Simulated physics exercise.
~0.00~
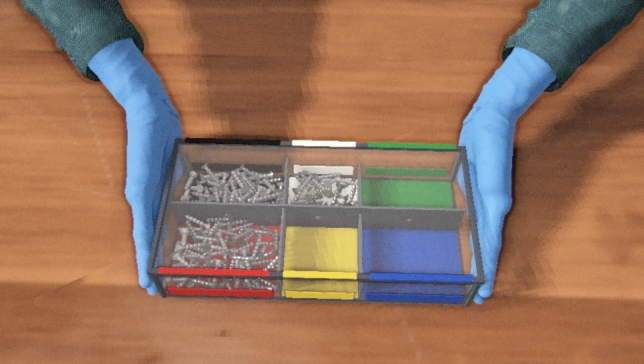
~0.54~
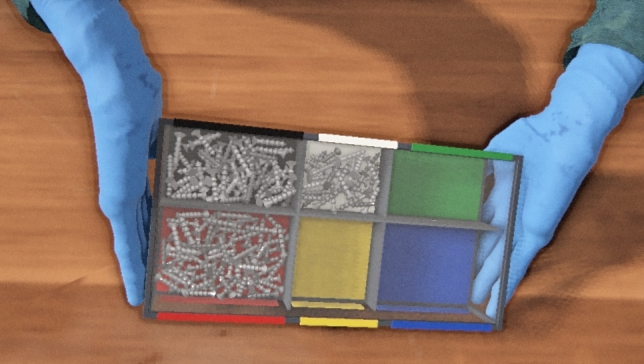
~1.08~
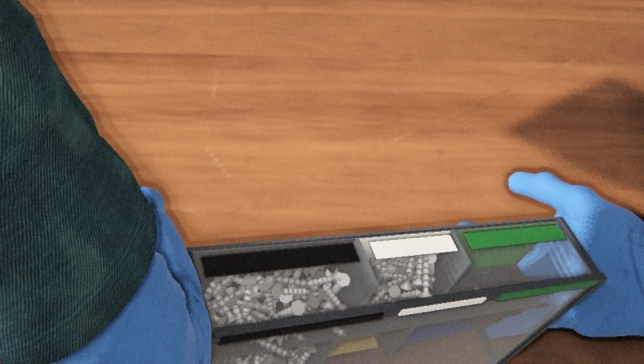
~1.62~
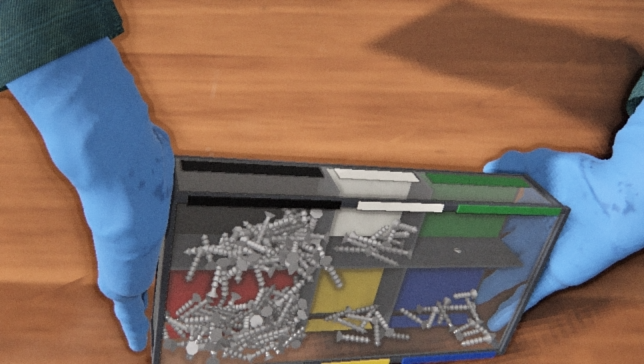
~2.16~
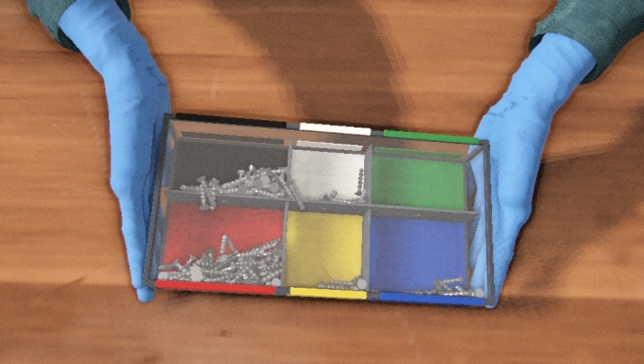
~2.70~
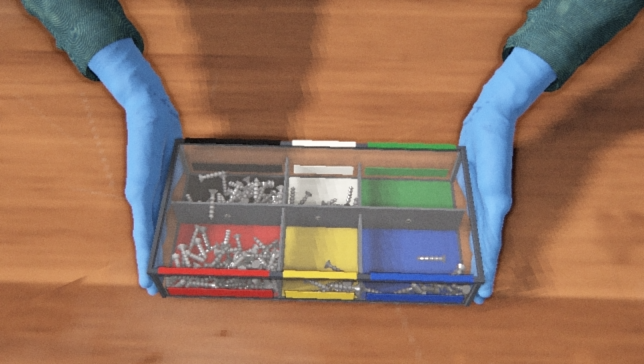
On a wooden tabletop, two hands in blue gloves hold a clear-lidded box with six coloured compartments, its steel screws lying in the black, white and red sections. The hands lift the box and tip it up steeply until it stands about on edge, its black, white and green side facing up. As they lower it again, screws tumble and slide, some reaching the yellow and blue sections. The box settles flat where it began, with most screws in red and black, a few in blue, yellow and white, and none in green.
